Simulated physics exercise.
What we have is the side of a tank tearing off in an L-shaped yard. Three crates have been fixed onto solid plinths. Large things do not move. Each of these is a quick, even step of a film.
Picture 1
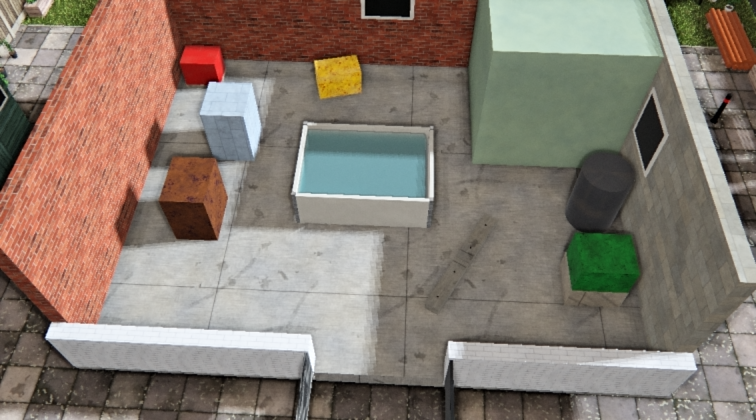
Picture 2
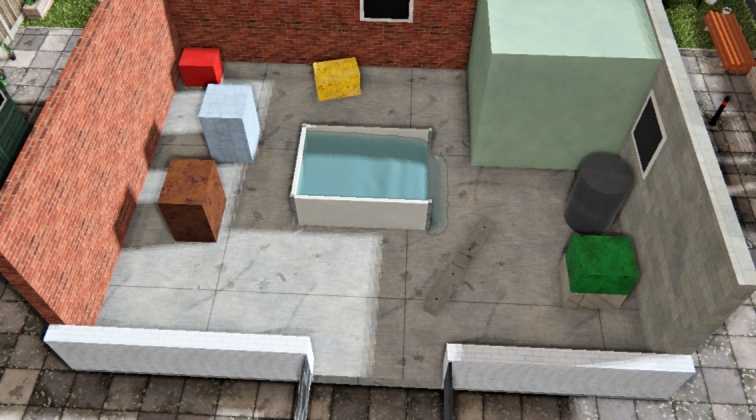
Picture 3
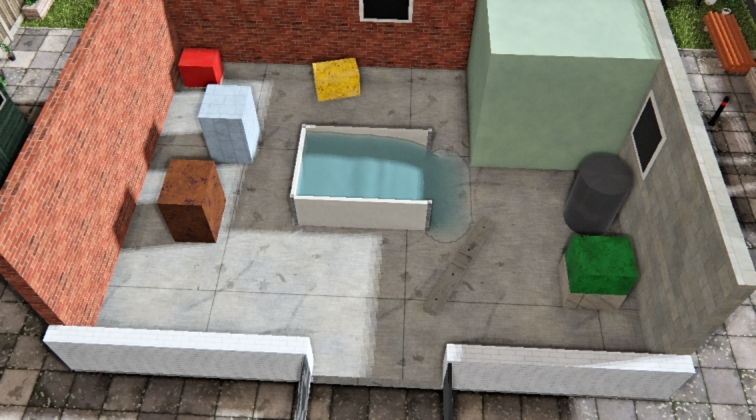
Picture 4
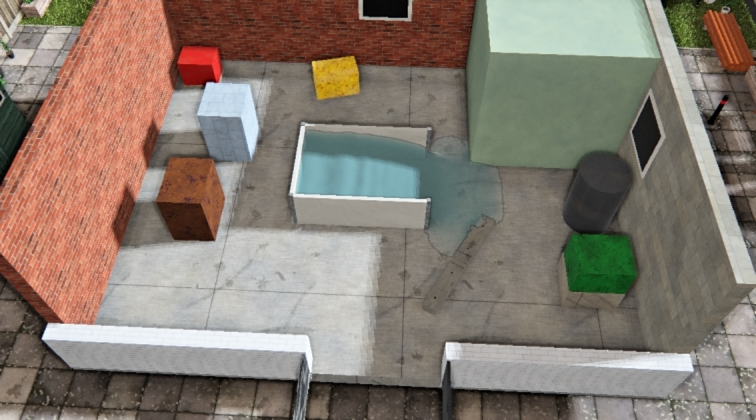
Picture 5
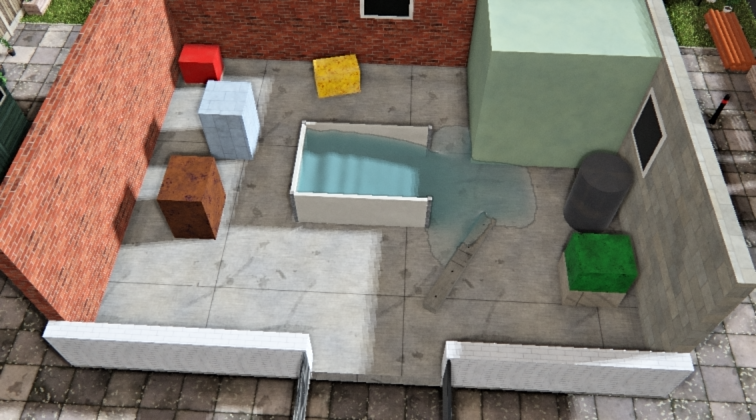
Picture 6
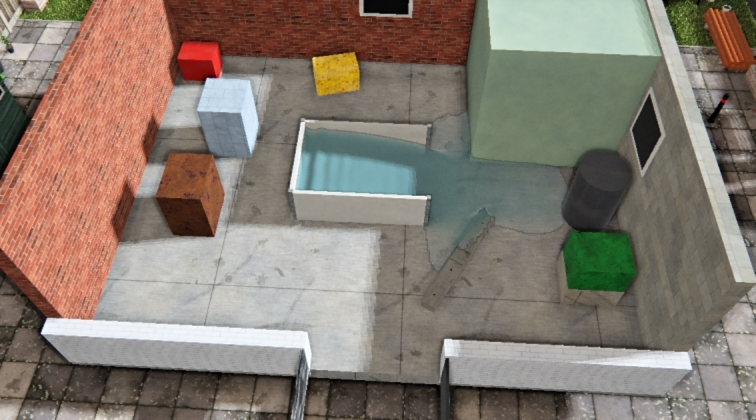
Water pours out of the tank's open right side and spreads rightward across the grey yard.
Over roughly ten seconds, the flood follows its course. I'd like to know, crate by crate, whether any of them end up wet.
Here is how they end up: The yellow crate gets wet; the red crate is left dry; the green crate is left dry.
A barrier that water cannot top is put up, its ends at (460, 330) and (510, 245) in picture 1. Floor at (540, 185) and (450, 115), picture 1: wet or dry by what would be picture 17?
As listed: Awash, under water.
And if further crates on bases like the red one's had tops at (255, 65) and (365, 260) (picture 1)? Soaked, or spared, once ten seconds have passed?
Going in order, the first stays untouched and the second does get wet.
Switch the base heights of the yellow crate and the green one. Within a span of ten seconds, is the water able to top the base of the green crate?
Verdict on the green crate: It gets flooded.
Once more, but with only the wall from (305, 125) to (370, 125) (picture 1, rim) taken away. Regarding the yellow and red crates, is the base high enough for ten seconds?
In that case the yellow one is flooded and the red one is flooded.
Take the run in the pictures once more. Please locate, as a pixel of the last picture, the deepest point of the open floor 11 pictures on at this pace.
Near (602, 202).
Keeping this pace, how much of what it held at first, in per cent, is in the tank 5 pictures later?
I'd put it near 52 per cent.
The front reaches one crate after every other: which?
My pick is the red one.
A moment on, water covers 20 % of the floor; the yellow crate not reached, the red crate not reached, the green crate water round its plinth.
Next, water covers 30 % of the floor; the yellow crate not reached, the red crate not reached, the green crate water round its plinth.
Then, water covers 45 % of the floor; the yellow crate water round its plinth, the red crate not reached, the green crate water round its plinth.
Later, water covers 60 % of the floor; the yellow crate water round its plinth, the red crate water round its plinth, the green crate water round its plinth.
In the end, water covers 85 % of the floor; the yellow crate was topped, the red crate stayed above the water, the green crate stayed above the water.
